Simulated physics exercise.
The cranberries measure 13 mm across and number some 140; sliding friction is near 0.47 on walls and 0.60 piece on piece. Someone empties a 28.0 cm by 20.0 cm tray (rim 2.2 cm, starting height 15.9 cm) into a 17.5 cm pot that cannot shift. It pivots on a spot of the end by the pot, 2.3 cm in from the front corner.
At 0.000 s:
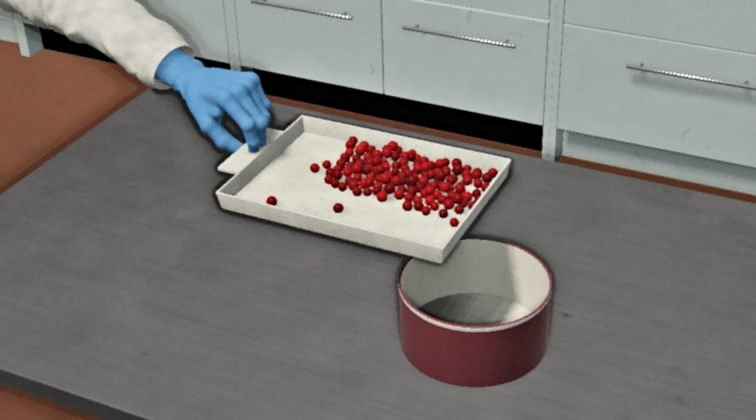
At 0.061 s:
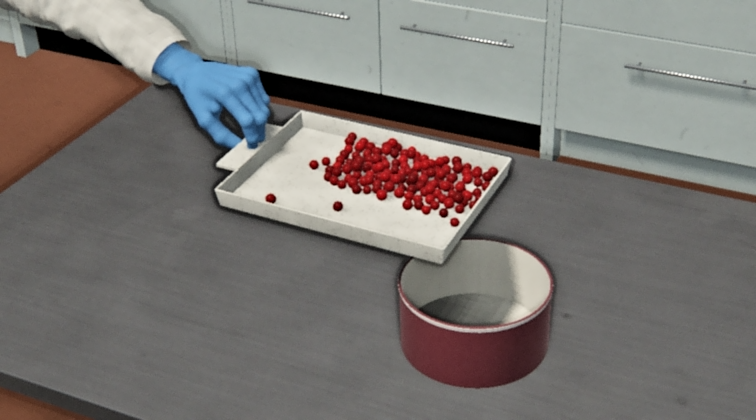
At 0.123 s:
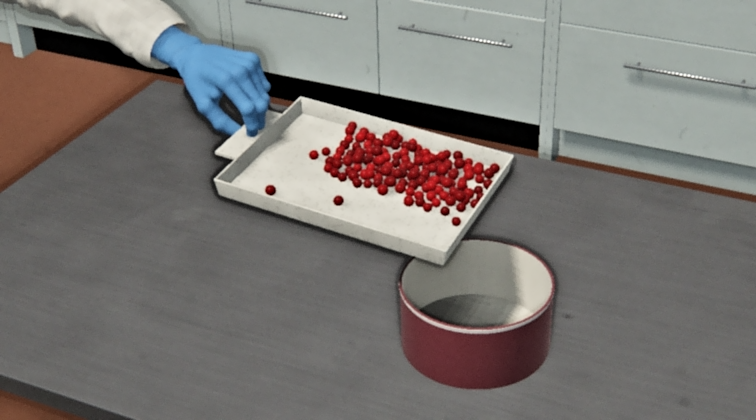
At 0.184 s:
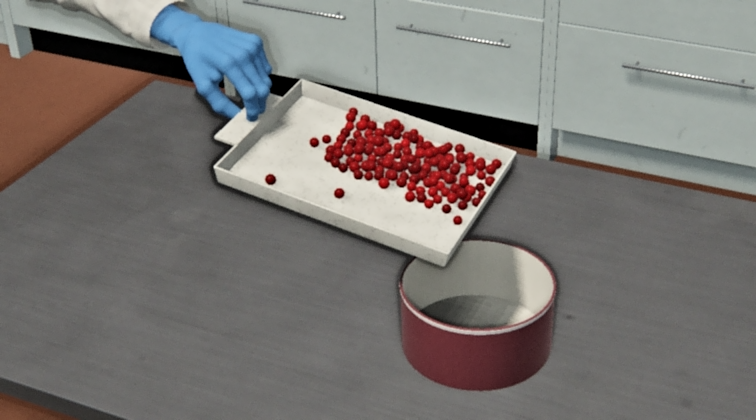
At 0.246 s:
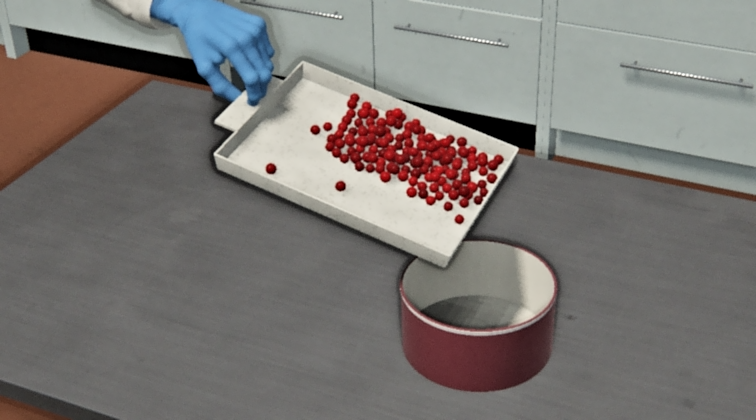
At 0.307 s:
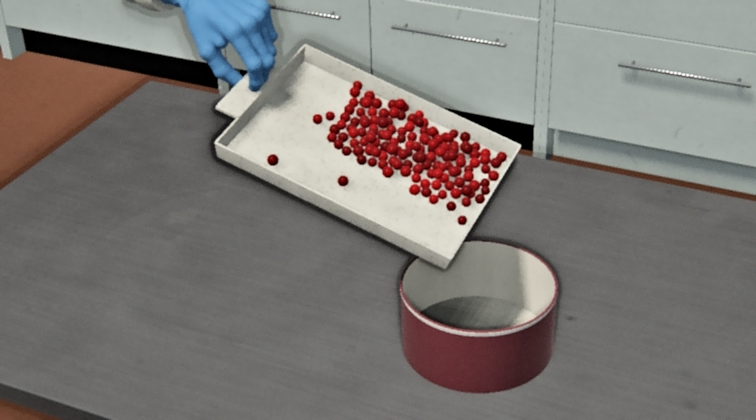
We see a blue-gloved hand at the left end of a white tray of small red balls, beside a dark red pot; the hand raises that end, gradually tilting the tray toward the pot while the balls barely shift.
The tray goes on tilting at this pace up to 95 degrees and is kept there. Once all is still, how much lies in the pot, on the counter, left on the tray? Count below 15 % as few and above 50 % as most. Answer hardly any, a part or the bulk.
Pot a part, counter the bulk, tray hardly any.
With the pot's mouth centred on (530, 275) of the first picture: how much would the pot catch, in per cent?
Some 40 per cent.
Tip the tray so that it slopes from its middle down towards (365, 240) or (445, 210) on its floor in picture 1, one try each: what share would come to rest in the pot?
Some 0 and 70 per cent.
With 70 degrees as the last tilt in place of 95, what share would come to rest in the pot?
In that case some 5 per cent.
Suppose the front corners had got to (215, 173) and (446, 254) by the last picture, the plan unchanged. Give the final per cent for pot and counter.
Pot 5, counter 95.
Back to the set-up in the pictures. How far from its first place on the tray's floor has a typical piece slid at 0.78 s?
About 8 cm.
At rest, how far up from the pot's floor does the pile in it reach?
Some 2.5 cm.
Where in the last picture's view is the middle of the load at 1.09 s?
Near (479, 191).
After 0.78 s, tilt 55 degrees; the tray holds 100 %, the pot 0 %.
After 1.09 s, tilt 79 degrees; the tray holds 90 %, the pot 5 %.
After 1.50 s, tilt 95 degrees; the tray holds 25 %, the pot 15 %.
At rest (2.7 s), pot 35 %, counter 65 %, tray 0 %.
